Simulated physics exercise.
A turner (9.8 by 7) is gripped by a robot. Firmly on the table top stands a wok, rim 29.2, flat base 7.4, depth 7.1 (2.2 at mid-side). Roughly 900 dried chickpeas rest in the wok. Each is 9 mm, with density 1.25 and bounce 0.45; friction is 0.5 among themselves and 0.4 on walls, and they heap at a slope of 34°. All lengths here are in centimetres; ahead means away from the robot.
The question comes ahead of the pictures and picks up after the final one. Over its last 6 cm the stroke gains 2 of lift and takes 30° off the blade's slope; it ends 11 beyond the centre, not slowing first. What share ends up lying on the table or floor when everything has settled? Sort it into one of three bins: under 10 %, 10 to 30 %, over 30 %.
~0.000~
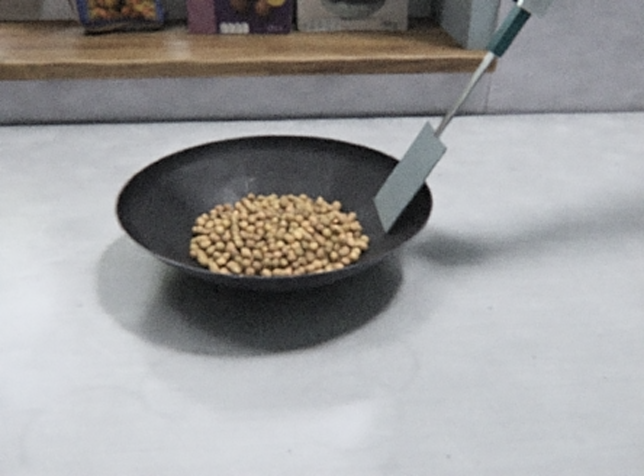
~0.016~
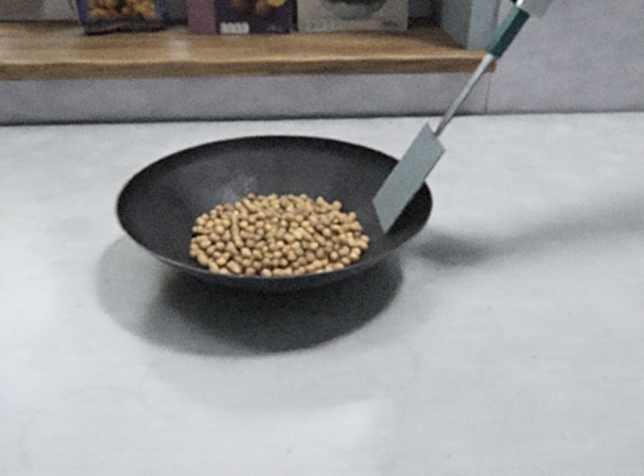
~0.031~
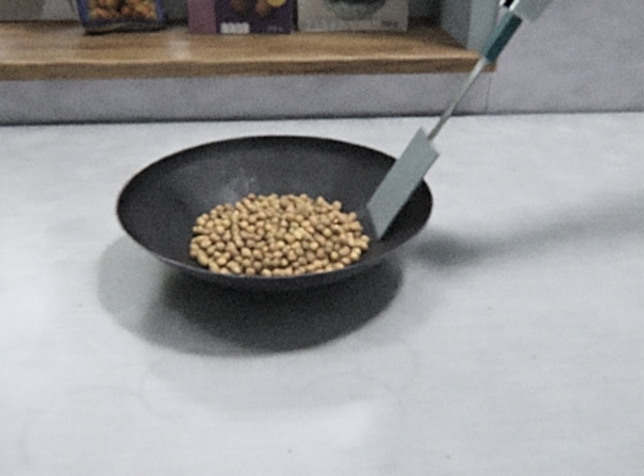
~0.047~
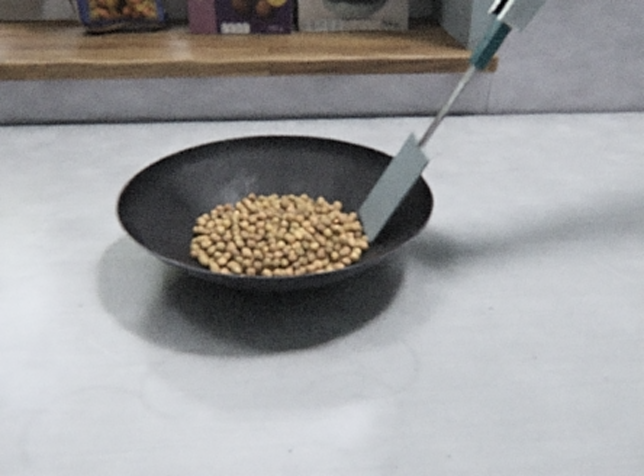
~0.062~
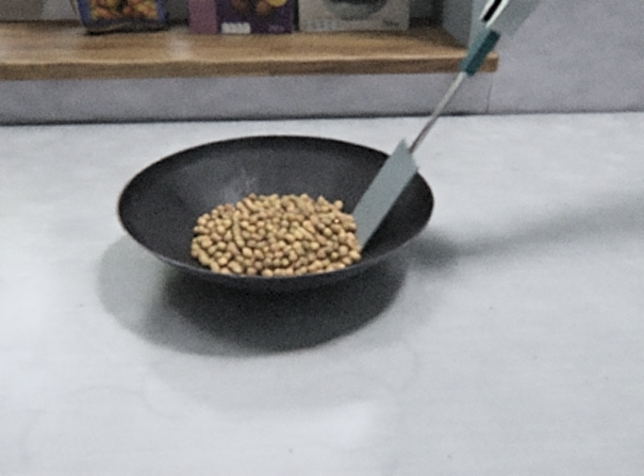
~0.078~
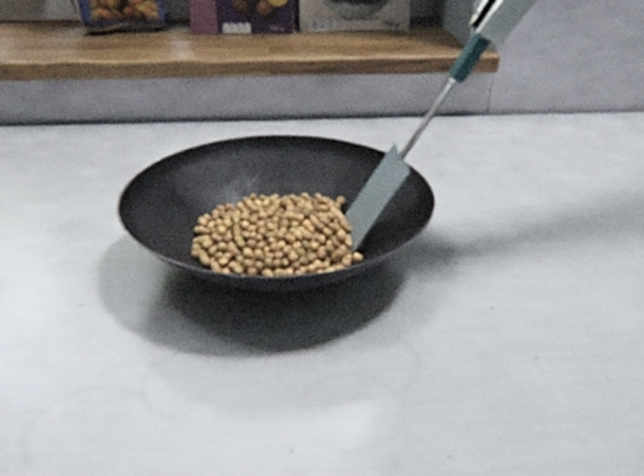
Bin: 10 to 30 %.
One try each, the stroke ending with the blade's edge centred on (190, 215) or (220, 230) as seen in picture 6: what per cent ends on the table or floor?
First try about 0 percent, second about 0 percent.
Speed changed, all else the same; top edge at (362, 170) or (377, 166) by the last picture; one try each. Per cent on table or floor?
Near 40 per cent in the first try and near 35 per cent in the second.
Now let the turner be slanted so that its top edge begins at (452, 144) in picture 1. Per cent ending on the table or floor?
Around 20 percent ends up on the table or floor.
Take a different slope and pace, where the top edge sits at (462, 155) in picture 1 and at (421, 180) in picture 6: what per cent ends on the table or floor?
Some 25 percent ends up on the table or floor.
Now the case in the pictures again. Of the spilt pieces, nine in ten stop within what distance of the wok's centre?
About 35 cm.
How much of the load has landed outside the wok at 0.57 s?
I'd put it at around 20 per cent.
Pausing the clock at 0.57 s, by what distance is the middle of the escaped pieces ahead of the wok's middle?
I reckon roughly 20 centimetres.
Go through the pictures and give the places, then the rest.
Turner top edge at (437, 134), sloping 60°; upper third of the load around (278, 227), from x 195 to 365, top at y 200; 900 in the wok, in the first frame.
Turner top edge at (436, 135), sloping 60°; upper third of the load around (278, 227), from x 195 to 365, top at y 200, in the second frame.
Turner top edge at (430, 139), sloping 60°; upper third of the load around (278, 227), from x 195 to 365, top at y 200, in the third frame.
Turner top edge at (421, 145), sloping 60°; upper third of the load around (279, 227), from x 195 to 365, top at y 200, in the fourth frame.
Turner top edge at (411, 151), sloping 60°; upper third of the load around (279, 226), from x 195 to 360, top at y 200, in the fifth frame.
Turner top edge at (402, 156), sloping 60°; upper third of the load around (281, 226), from x 195 to 360, top at y 195; 900 in the wok, in the sixth frame.
By 0.19 s, sloping 60°, highest piece 6 above the table; 900 in the wok.
By 0.31 s, sloping 52°, highest piece 8 above the table; 899 in the wok, 1 on the blade or in flight.
By 0.57 s, sloping 30°, highest piece 8 above the table; 705 in the wok, 172 on the table or floor, 23 on the blade or in flight.
By 1.62 s, sloping 30°, highest piece 7 above the table; 704 in the wok, 196 on the table or floor.
Final count, 704 in the wok, 196 on the table or floor. That is 22 % on the table or floor.
